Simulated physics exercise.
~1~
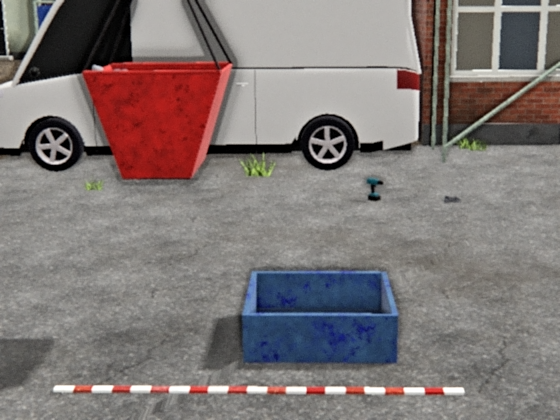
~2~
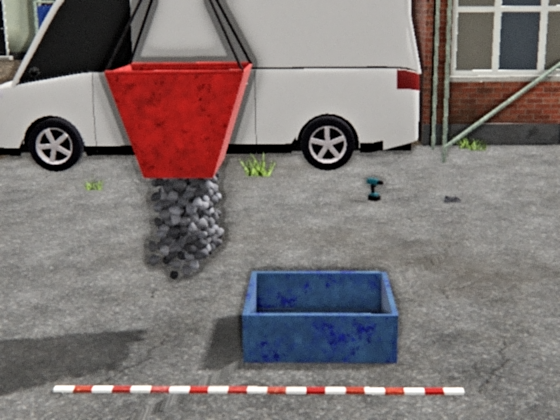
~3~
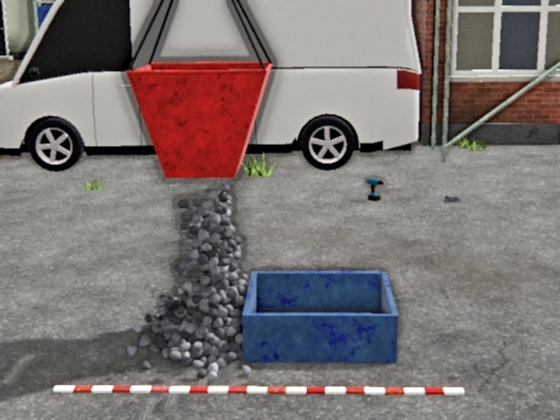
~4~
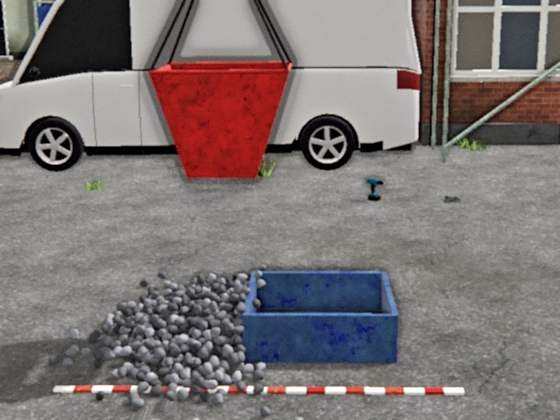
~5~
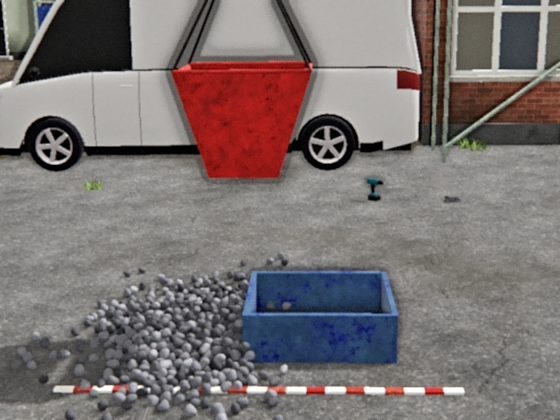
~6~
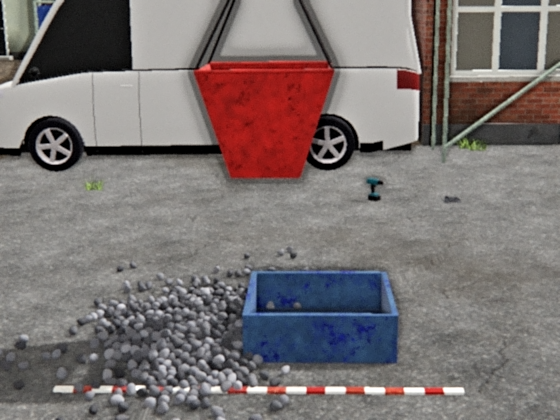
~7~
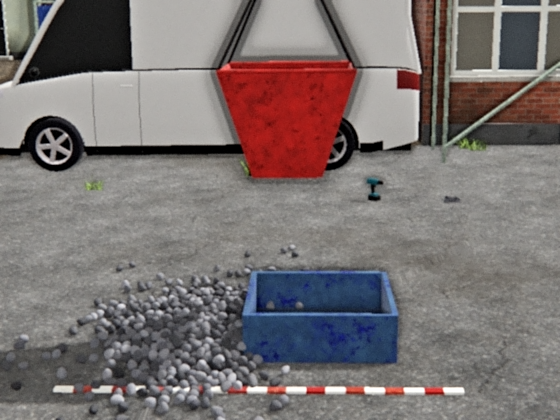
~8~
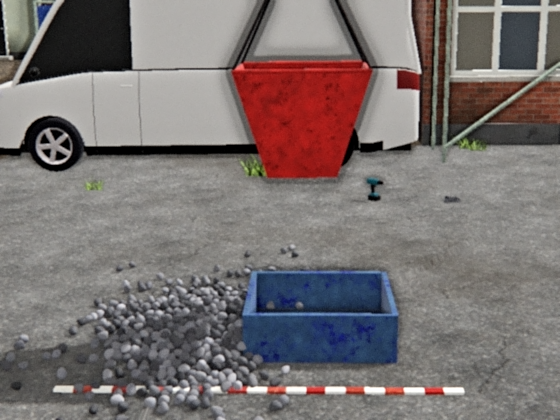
In a paved yard, a red skip moving right drops grey stones mostly left of a blue bin.
